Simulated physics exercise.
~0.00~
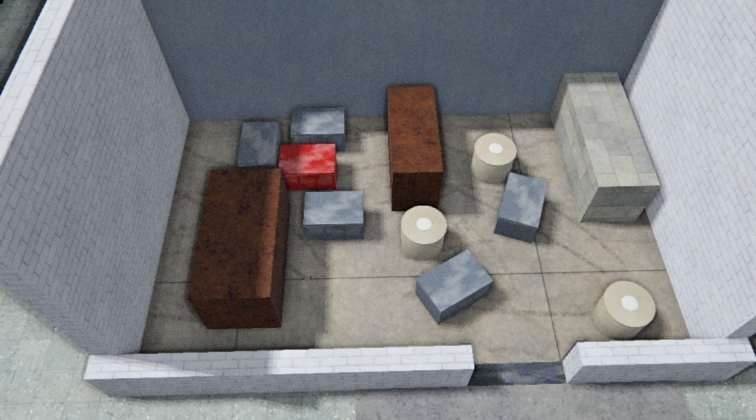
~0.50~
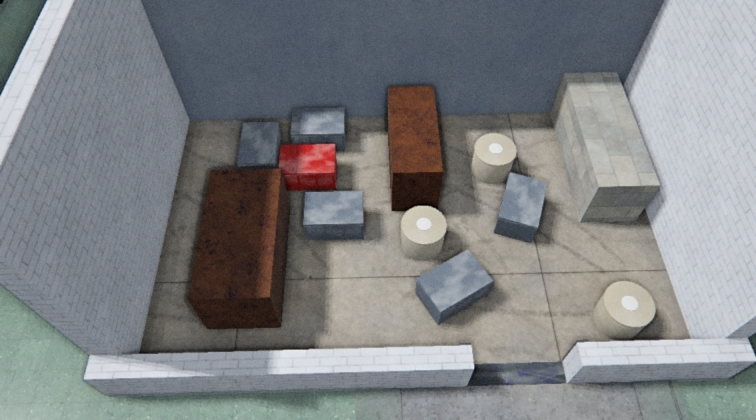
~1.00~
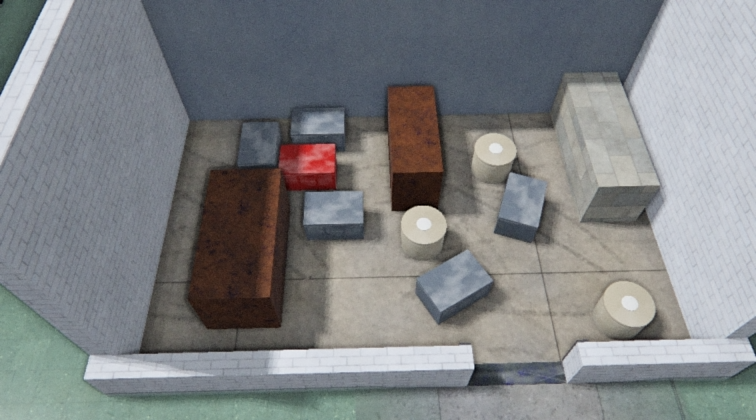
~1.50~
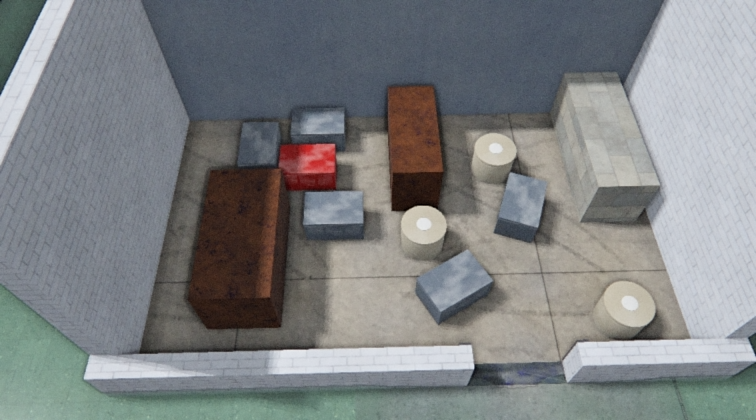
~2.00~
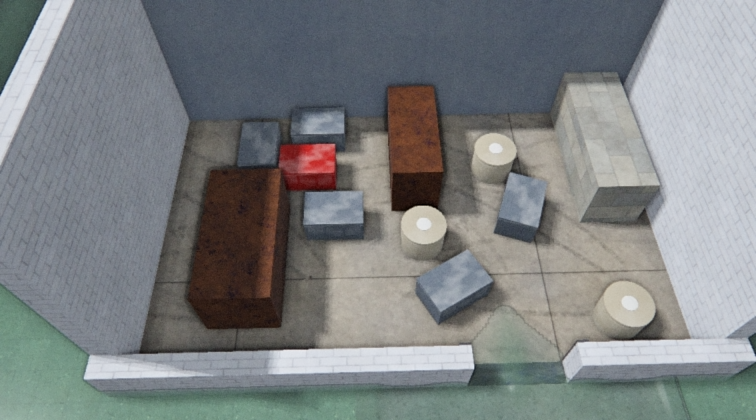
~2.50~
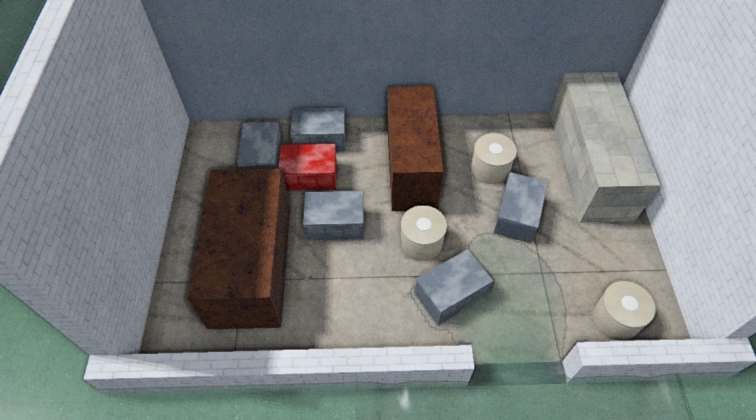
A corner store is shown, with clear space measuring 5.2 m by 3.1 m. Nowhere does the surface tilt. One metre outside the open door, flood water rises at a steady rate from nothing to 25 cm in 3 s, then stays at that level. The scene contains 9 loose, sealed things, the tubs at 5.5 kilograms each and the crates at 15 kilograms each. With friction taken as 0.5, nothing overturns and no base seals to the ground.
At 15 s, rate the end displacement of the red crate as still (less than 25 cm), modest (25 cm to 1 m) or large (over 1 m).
Modest.
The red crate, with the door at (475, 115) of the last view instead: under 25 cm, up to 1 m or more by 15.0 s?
The red crate creeps a bit.
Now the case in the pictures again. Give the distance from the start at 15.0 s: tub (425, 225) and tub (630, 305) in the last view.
One is off by 120 cm, the other by 80 cm, in the order asked.
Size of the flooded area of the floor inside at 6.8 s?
I'd estimate close to 11.0 m2.
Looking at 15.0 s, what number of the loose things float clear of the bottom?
Count: 9.
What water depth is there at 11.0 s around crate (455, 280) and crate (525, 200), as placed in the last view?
About 6 and 19 cm.
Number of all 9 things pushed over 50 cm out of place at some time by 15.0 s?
That makes 9.
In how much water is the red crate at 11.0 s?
Around 9 cm.
After 3.5 s the red crate is near (307, 159), 0.0 m from its start, aground; 0 afloat.
After 6.8 s the red crate is near (307, 159), 0.0 m from its start, aground; 4 afloat.
After 11.0 s the red crate is near (276, 141), 0.4 m from its start, afloat; 8 afloat.
After 15.0 s the red crate is near (281, 127), 0.5 m from its start, afloat; 9 afloat.
